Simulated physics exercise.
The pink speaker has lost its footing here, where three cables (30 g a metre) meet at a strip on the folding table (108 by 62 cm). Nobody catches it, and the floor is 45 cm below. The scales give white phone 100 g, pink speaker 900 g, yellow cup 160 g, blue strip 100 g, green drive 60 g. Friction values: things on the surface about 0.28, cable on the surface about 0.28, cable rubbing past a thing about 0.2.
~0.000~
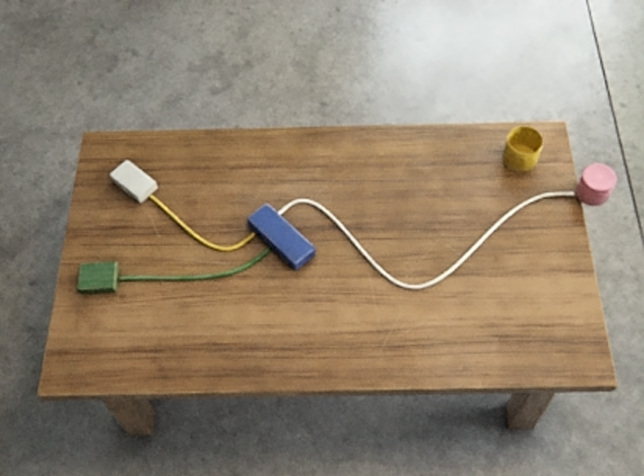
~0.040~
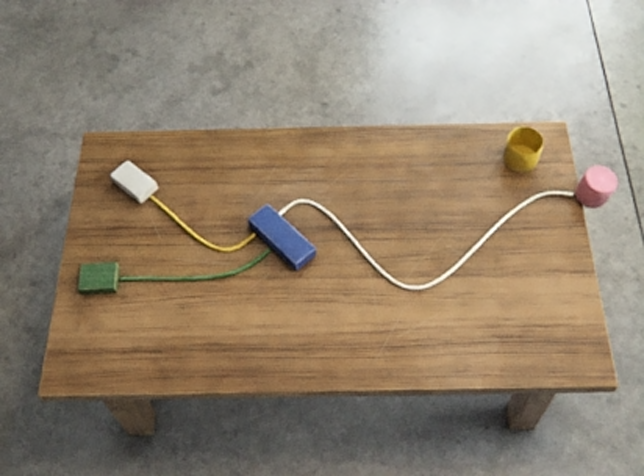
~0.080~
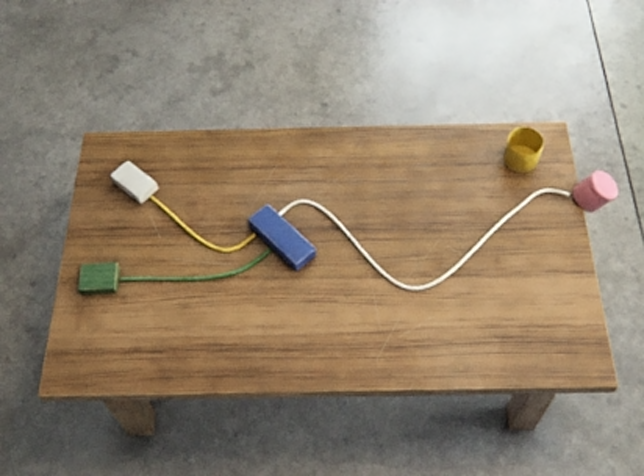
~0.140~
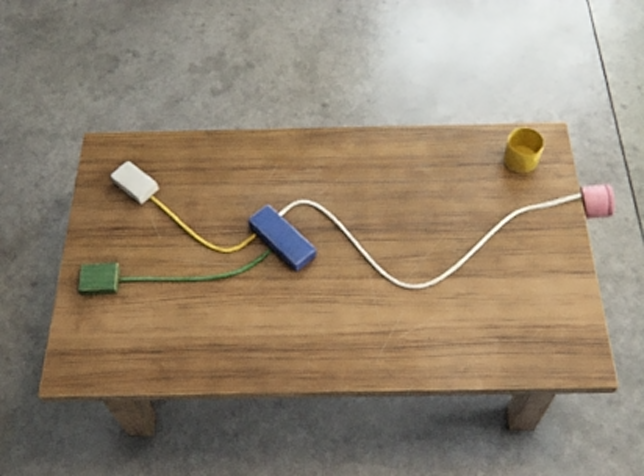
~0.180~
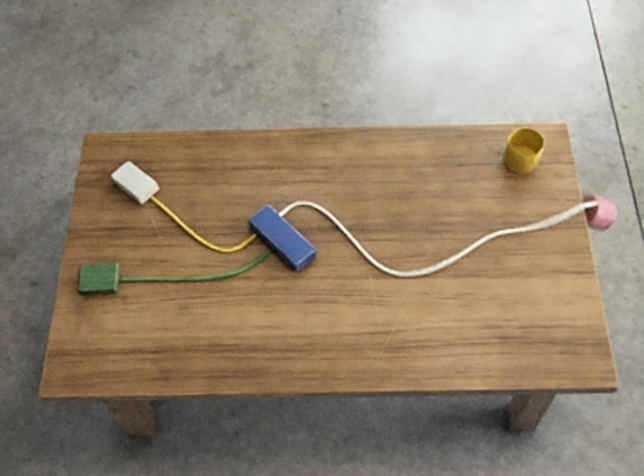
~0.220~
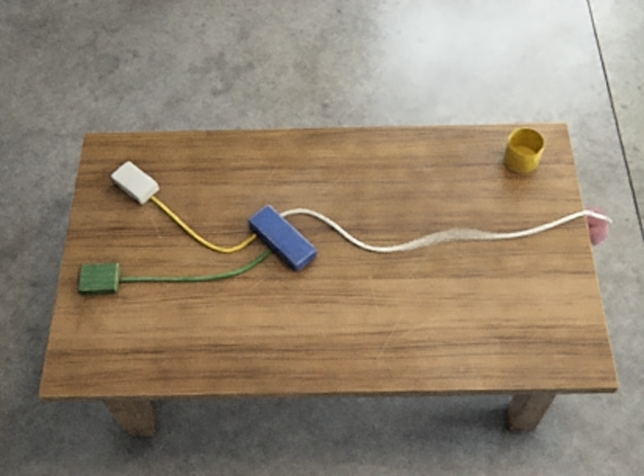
A pink cylindrical speaker at the right edge of a wooden table, seen from above in a grey concrete-floored space, tilts over the edge and slips down until mostly hidden, drawing its curving white cable straighter across the tabletop. The cable runs to a blue strip left of centre, joined by yellow and green cables to a white phone and a green drive at left. The yellow cup at upper right, the other objects and the camera stay still.
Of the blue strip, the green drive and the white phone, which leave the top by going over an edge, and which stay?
Blue strip: Leaves the top. Green drive: Leaves the top. White phone: Leaves the top.
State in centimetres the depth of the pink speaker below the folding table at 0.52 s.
I'd put it at about 40 centimetres under.
At 0.5 s, the strip's end of the white cable at (468, 173); green drive 48 cm off its start, blue strip 45 cm off its start, white phone 43 cm off its start.
At 0.8 s, the strip has left the top; green drive 92 cm off its start, white phone 84 cm off its start, blue strip over the edge.
At 1.1 s, the strip has left the top; green drive over the edge, white phone over the edge, blue strip over the edge.
At 1.4 s, the strip has left the top; white phone over the edge, green drive over the edge, blue strip over the edge.
At 2.6 s, the strip has left the top; white phone over the edge, green drive over the edge, blue strip over the edge, yellow cup 4 cm off its start at (530, 126).
